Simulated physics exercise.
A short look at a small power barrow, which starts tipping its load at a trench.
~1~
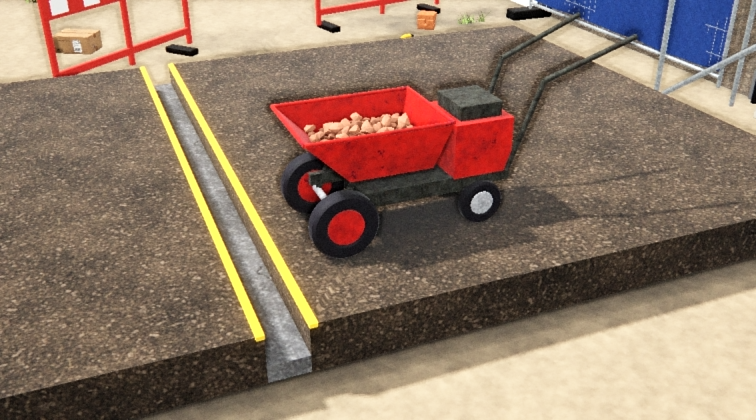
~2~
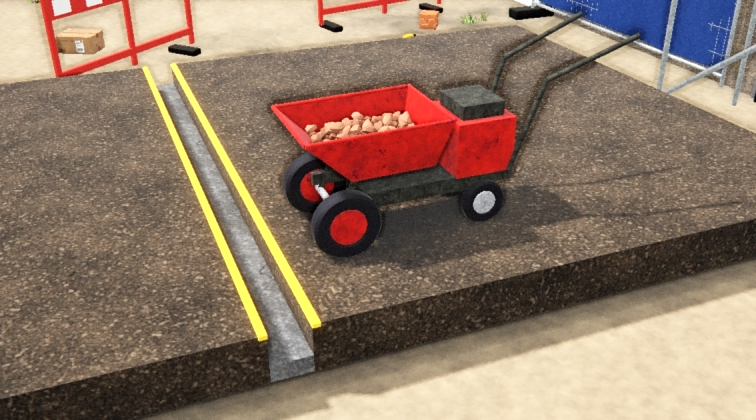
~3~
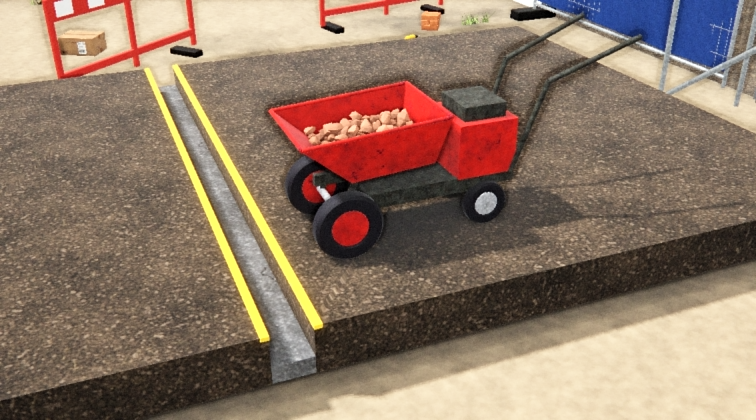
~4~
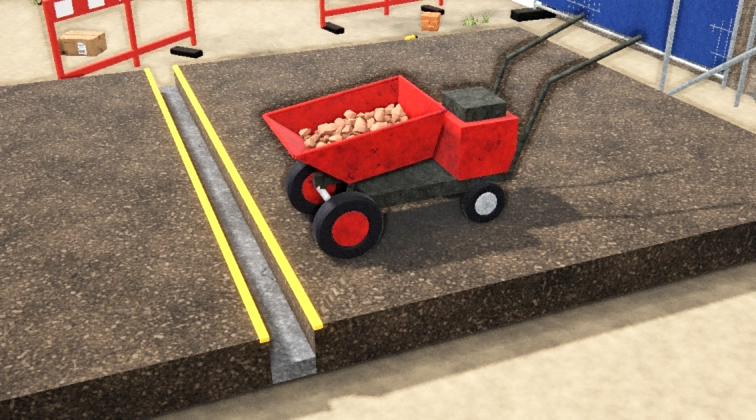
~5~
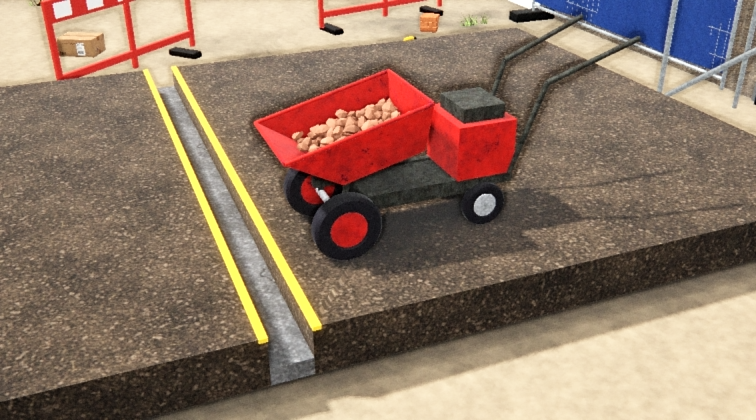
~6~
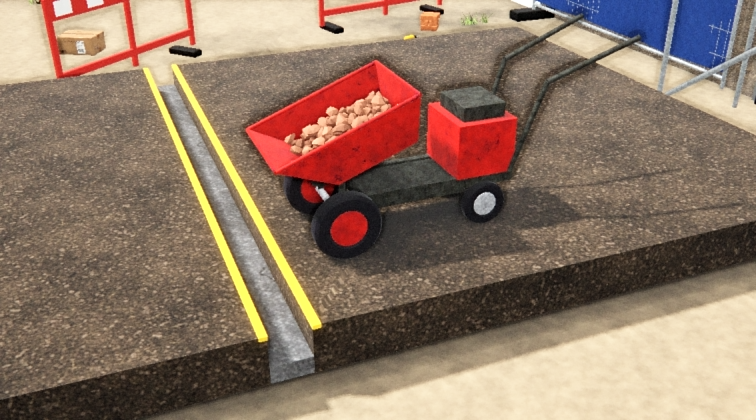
A slab of dark, gritty ground on a pale sandy site is seen from above at an angle, with red barriers and blue fencing behind. A red power barrow with black handles holds pinkish-brown rubble in its skip, right of a narrow grey trench edged by two yellow strips. The barrow stays in place while its skip slowly tilts forward to the left, the rear rising.
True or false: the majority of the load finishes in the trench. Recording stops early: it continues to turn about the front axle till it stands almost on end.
False.
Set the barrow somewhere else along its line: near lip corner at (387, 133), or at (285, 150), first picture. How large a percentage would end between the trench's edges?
50 %, then 0 %.
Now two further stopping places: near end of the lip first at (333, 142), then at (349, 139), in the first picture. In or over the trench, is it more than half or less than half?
First attempt: Beyond half; second attempt: Beyond half.
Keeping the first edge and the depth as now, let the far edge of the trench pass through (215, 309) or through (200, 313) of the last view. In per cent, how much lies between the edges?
For the first it's 90 per cent, for the second 100 per cent.
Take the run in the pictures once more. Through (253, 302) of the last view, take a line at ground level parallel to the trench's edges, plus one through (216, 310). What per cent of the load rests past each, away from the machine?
The first comes to 70 %, the second to 40 %.
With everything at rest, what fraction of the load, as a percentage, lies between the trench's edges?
Near 20 %.
Shortly afterwards, skip tipped steeply; the whole lot in the skip.
Next, skip tipped right over; near half in the skip; only a few in or heaped over the trench; near half beyond it.
Some moments later, skip tipped right over; a little in the skip; near a quarter in or heaped over the trench; near two thirds beyond it.
In the end, skip tipped right over; a little in the skip; near a quarter in or heaped over the trench; near two thirds beyond it.
